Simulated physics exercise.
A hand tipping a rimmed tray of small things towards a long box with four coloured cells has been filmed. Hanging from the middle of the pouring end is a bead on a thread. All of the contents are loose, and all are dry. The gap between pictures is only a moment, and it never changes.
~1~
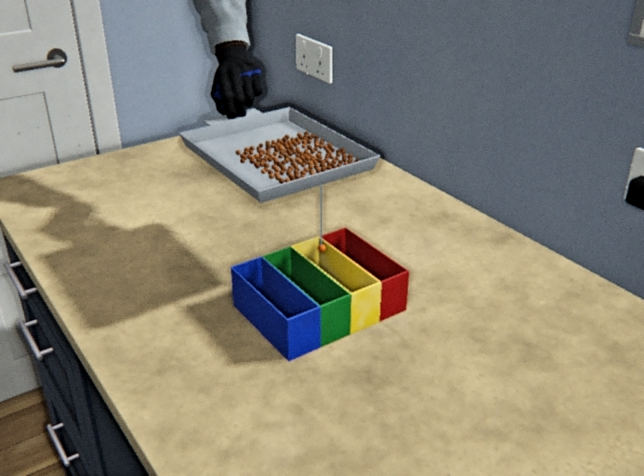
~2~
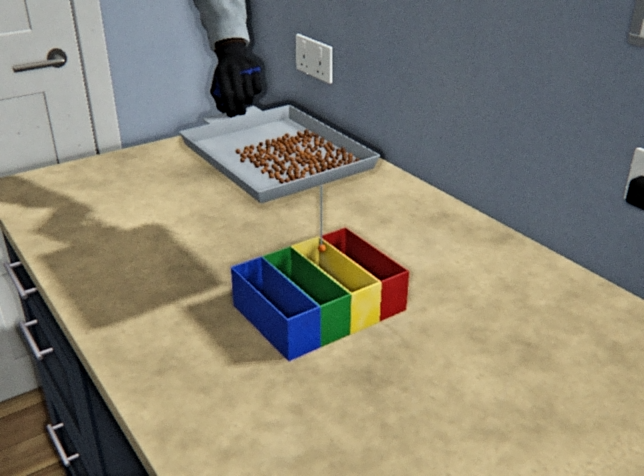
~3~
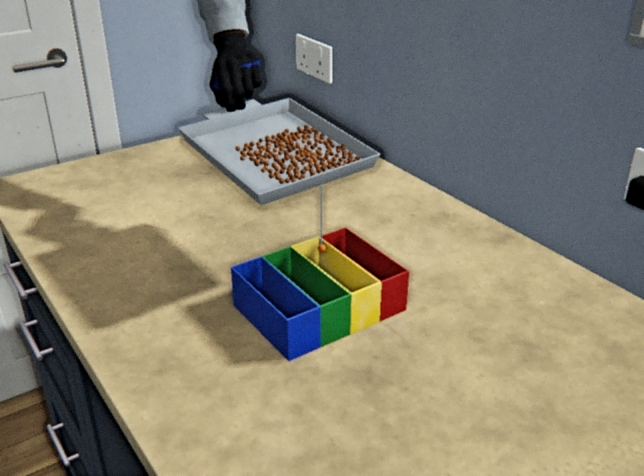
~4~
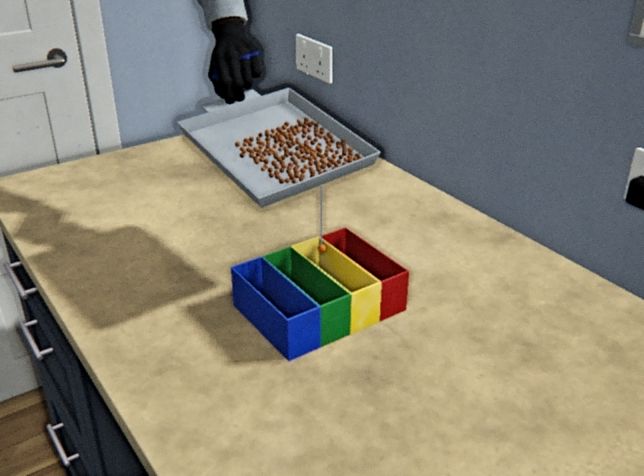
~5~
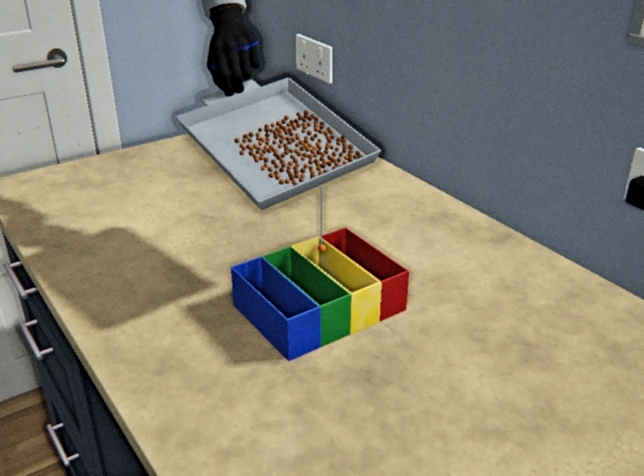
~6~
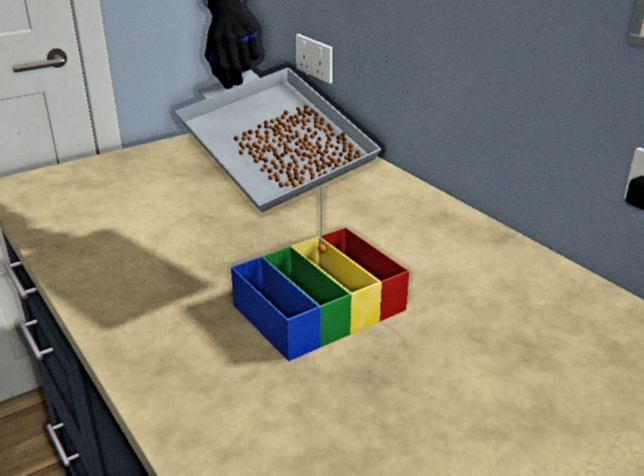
The video shows a black-gloved hand holding a rimmed tray of small brown balls above a box with blue, green, yellow and red cells, gradually raising the handle end so the tray tilts, its left front corner dipping slightly.
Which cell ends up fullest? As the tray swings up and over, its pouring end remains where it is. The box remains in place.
The blue cell.
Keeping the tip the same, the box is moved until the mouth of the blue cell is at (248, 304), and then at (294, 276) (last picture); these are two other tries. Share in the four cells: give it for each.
Close to 100 in a hundred, then close to 40 in a hundred.
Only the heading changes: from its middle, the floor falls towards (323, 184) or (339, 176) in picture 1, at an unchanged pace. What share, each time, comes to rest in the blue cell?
The first try yields 0 percent and the second 0 percent.
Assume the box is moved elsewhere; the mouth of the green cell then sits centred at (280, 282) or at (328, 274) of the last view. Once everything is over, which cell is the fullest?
First: The cell in green. Second: Blue.
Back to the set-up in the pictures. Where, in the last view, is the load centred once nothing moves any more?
Somewhere close to (274, 317) in the last picture.
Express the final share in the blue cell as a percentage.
About 90 per cent.
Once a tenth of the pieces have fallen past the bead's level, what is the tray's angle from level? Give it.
Roughly 80 degrees of turn.
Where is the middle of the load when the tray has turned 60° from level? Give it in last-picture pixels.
I'd put the middle of the pieces at roughly (286, 182).
Shortly afterwards, tray tipped steeply; all but a few on the tray; only a few in the blue cell; only a few falling or outside the box.
Next, tray tipped right over; a little on the tray; near two thirds in the blue cell; a little in the green cell; a little falling or outside the box.
Some moments later, tray tipped past a quarter turn; the bulk in the blue cell; a little in the green cell; only a few falling or outside the box.
In the end, tray tipped past a quarter turn; the bulk in the blue cell; a little in the green cell; none at all in the yellow cell; none at all in the red cell; only a few outside the box.
